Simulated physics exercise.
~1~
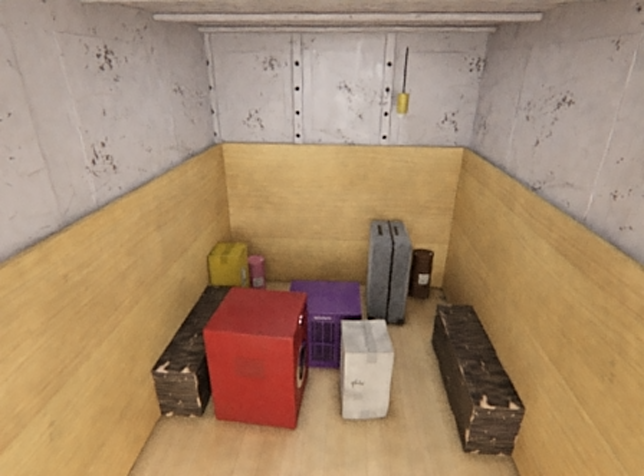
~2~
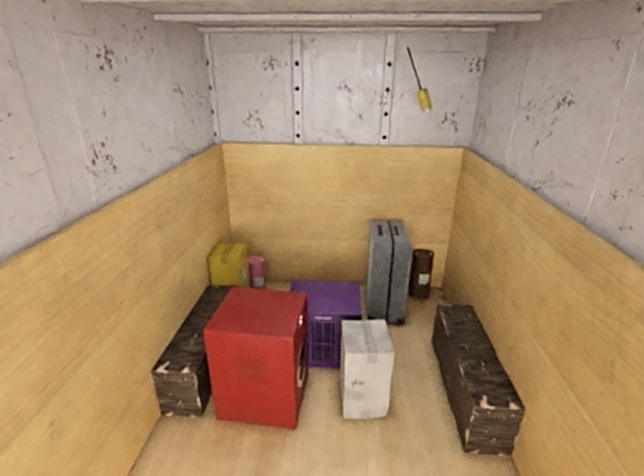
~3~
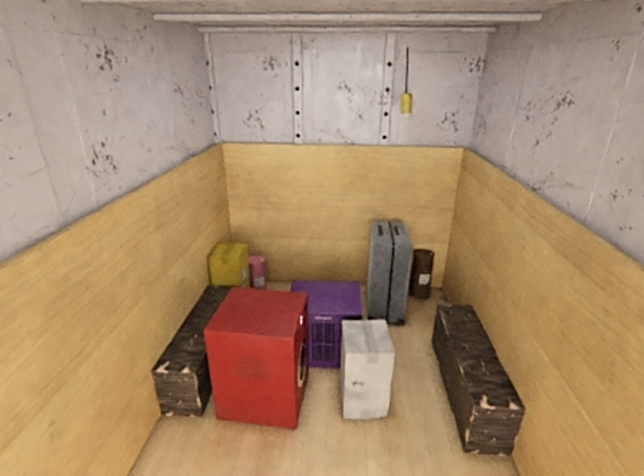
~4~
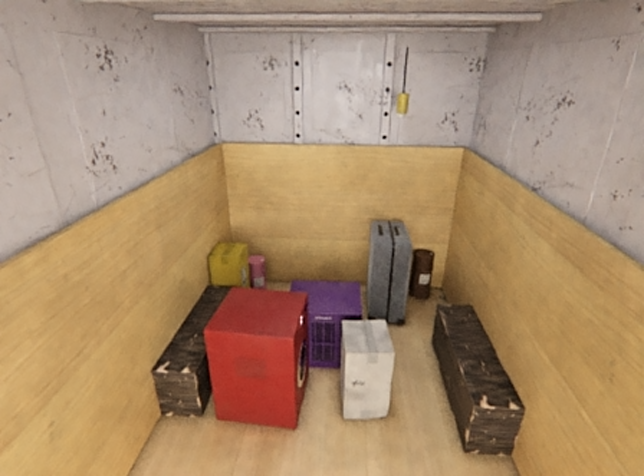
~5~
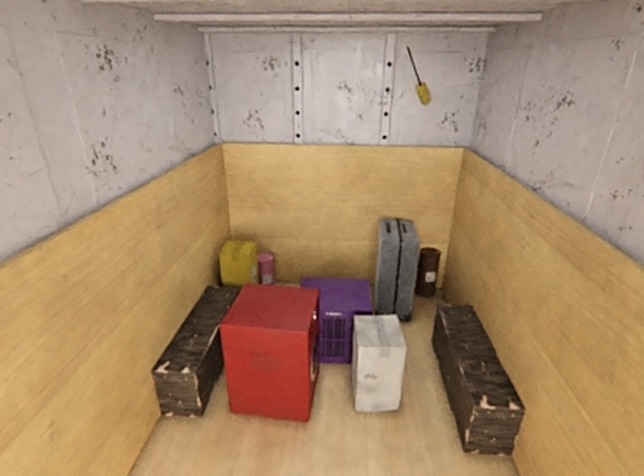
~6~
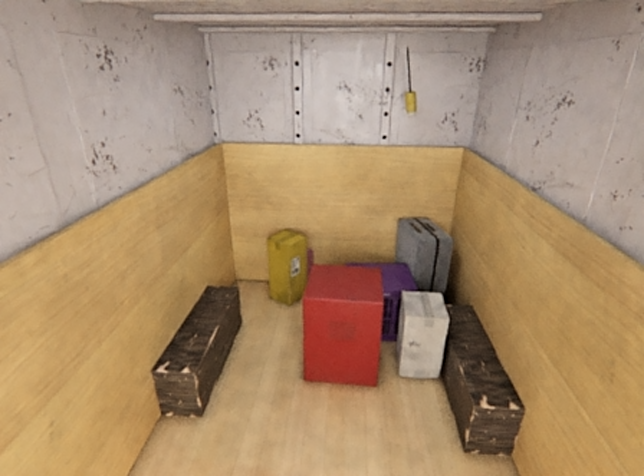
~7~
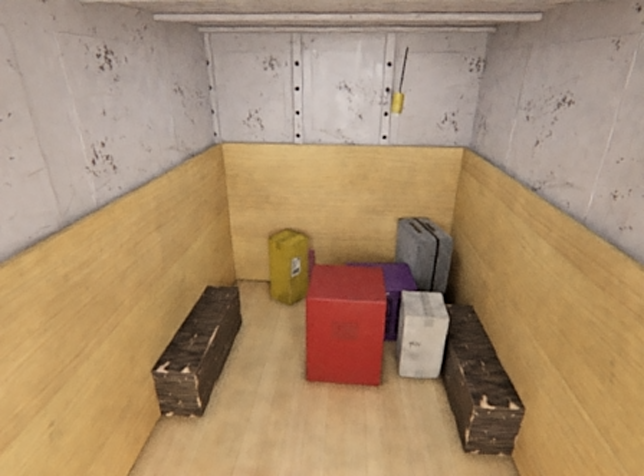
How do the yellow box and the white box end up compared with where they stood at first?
Both have shifted from their starting spots. The yellow box has slid right along the front of the bay, and the white box has slid right and forwards to beside the right wheel box, both still upright.
